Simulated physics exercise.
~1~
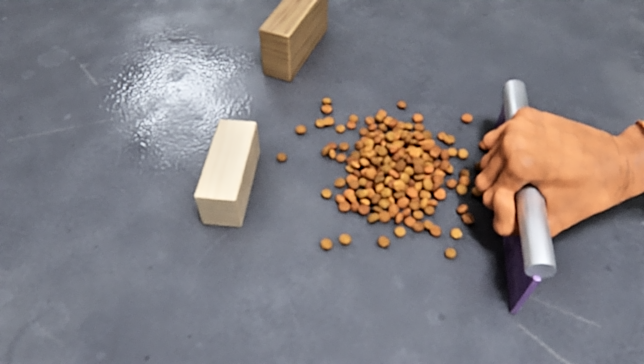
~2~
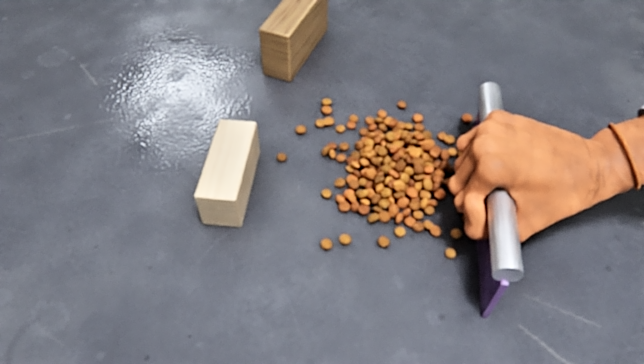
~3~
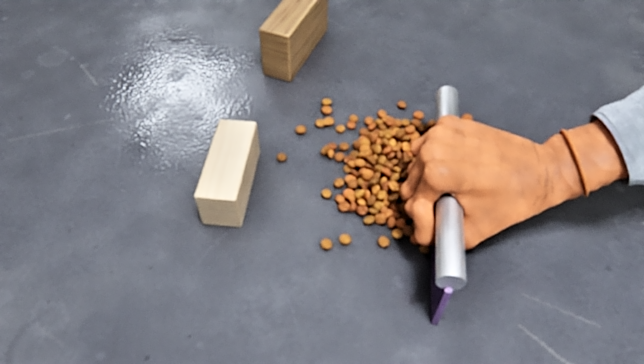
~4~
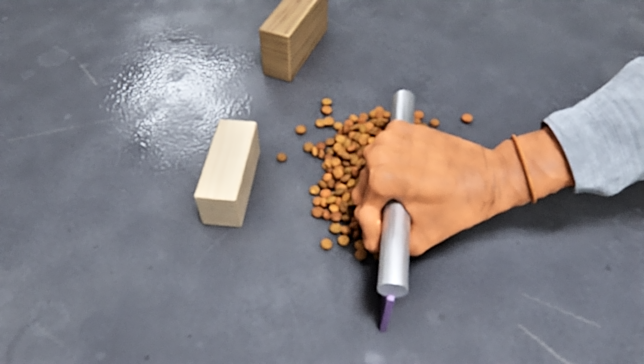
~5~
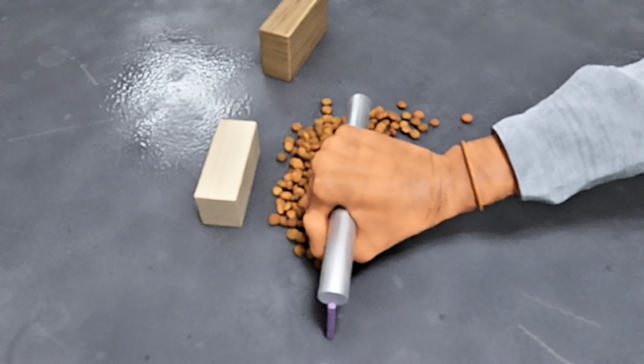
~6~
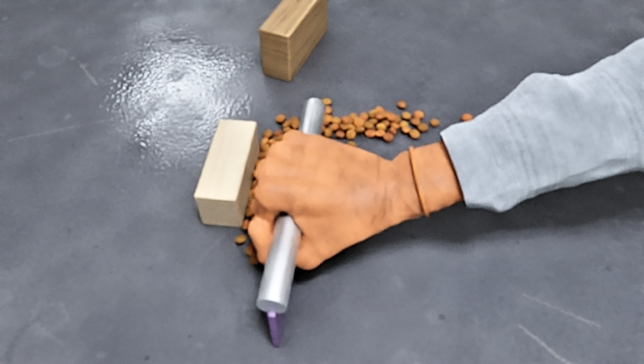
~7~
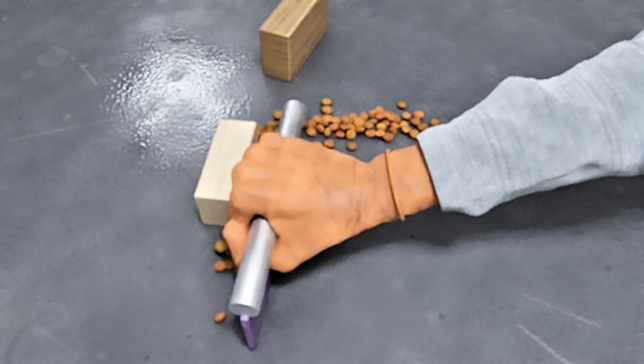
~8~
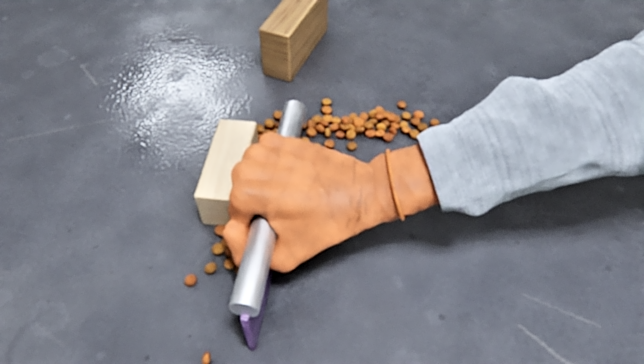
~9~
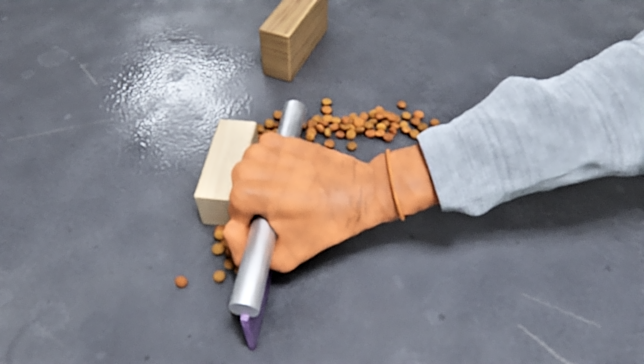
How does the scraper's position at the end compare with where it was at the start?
It started on the right side, beyond the kibble pile, and ended well to the left and slightly nearer the viewer, right by the nearer wooden block.
A scraper with a silver handle, gripped by an orange-gloved hand, slid left into a pile of brown kibble and stopped at the nearer wooden block, leaving most pieces short of the blocks while a few slipped around its near end.
